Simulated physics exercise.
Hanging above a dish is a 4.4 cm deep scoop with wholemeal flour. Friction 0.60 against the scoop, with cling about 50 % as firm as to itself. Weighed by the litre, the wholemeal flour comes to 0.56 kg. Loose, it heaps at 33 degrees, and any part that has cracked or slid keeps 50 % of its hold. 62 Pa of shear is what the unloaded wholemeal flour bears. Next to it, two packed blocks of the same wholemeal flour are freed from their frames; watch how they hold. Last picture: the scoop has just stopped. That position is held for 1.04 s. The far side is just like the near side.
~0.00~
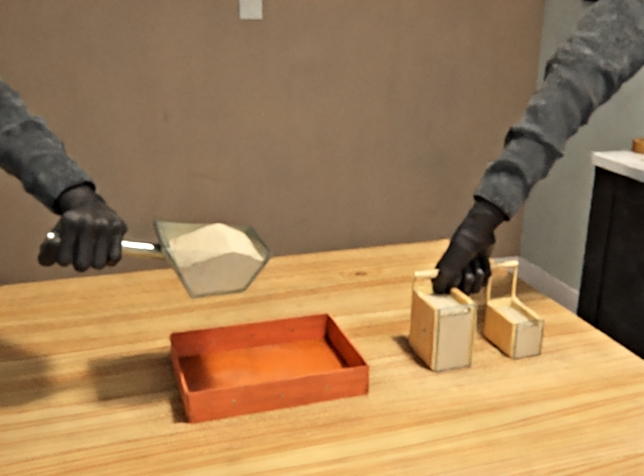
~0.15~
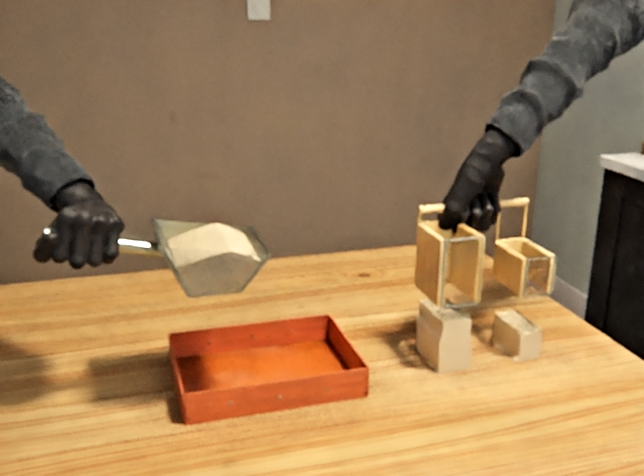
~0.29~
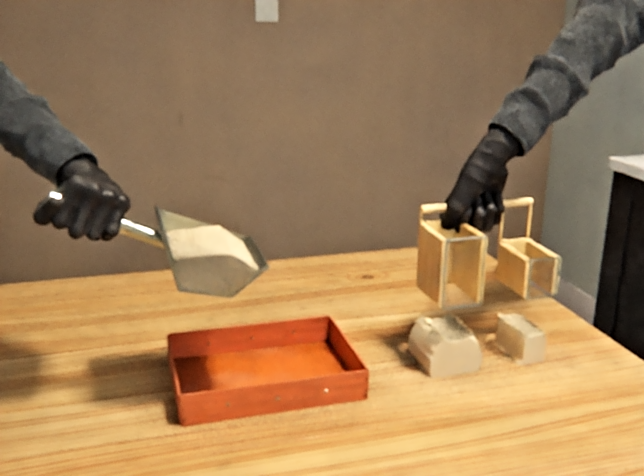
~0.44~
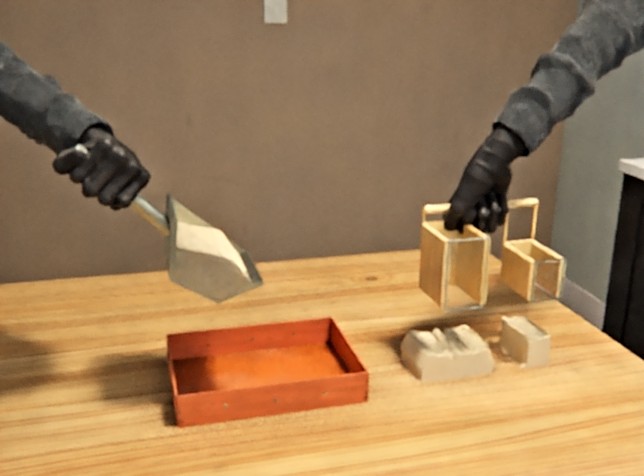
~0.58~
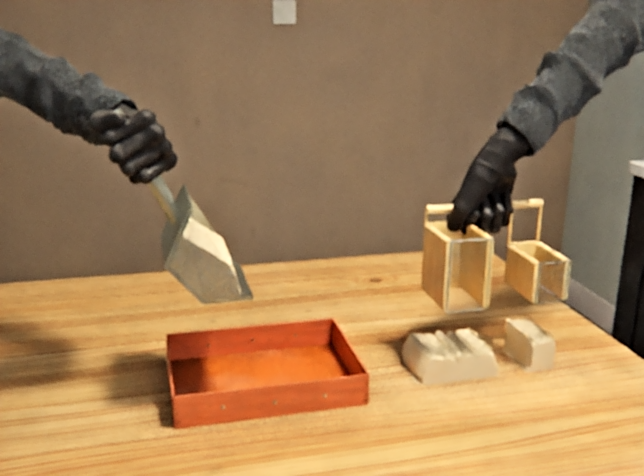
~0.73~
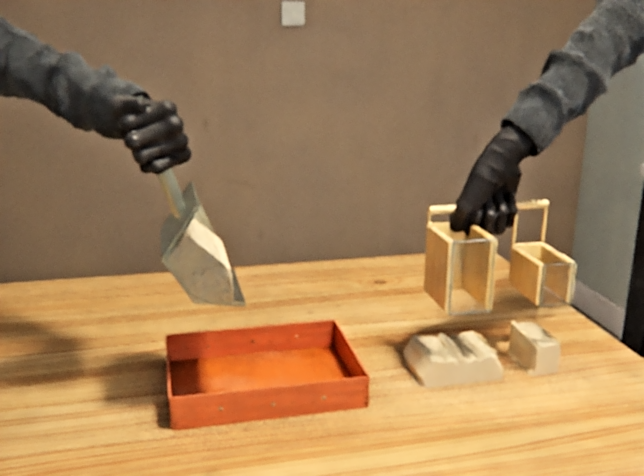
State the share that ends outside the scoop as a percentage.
0 %.
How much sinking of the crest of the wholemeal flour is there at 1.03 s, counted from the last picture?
The difference comes to roughly 0.0 cm.
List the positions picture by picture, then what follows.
Lip at (269, 254), tilt 0 degrees; crest of the wholemeal flour at (235, 251); block heights 9.1 cm, 4.9 cm (left to right), in the first frame.
Lip at (267, 254), tilt 1 degrees; crest of the wholemeal flour at (228, 251); block heights 8.4 cm, 4.9 cm (left to right), in the second frame.
Lip at (266, 265), tilt 14 degrees; crest of the wholemeal flour at (232, 253); block heights 6.2 cm, 4.9 cm (left to right), in the third frame.
Lip at (261, 281), tilt 32 degrees; crest of the wholemeal flour at (178, 249); block heights 4.4 cm, 4.9 cm (left to right), in the fourth frame.
Lip at (251, 296), tilt 50 degrees; crest of the wholemeal flour at (185, 239); block heights 4.2 cm, 4.9 cm (left to right), in the fifth frame.
Lip at (244, 302), tilt 59 degrees; crest of the wholemeal flour at (187, 235); block heights 4.2 cm, 4.9 cm (left to right), in the sixth frame.
After 0.87 s, the scoop is at 59 degrees and 0 % has left it.
After 1.03 s, the scoop is at 59 degrees and 0 % has left it.
After 1.19 s, the scoop is at 59 degrees and 0 % has left it.
After 1.35 s, the scoop is at 59 degrees and 0 % has left it.
After 1.45 s, the scoop is at 59 degrees and 0 % has left it.
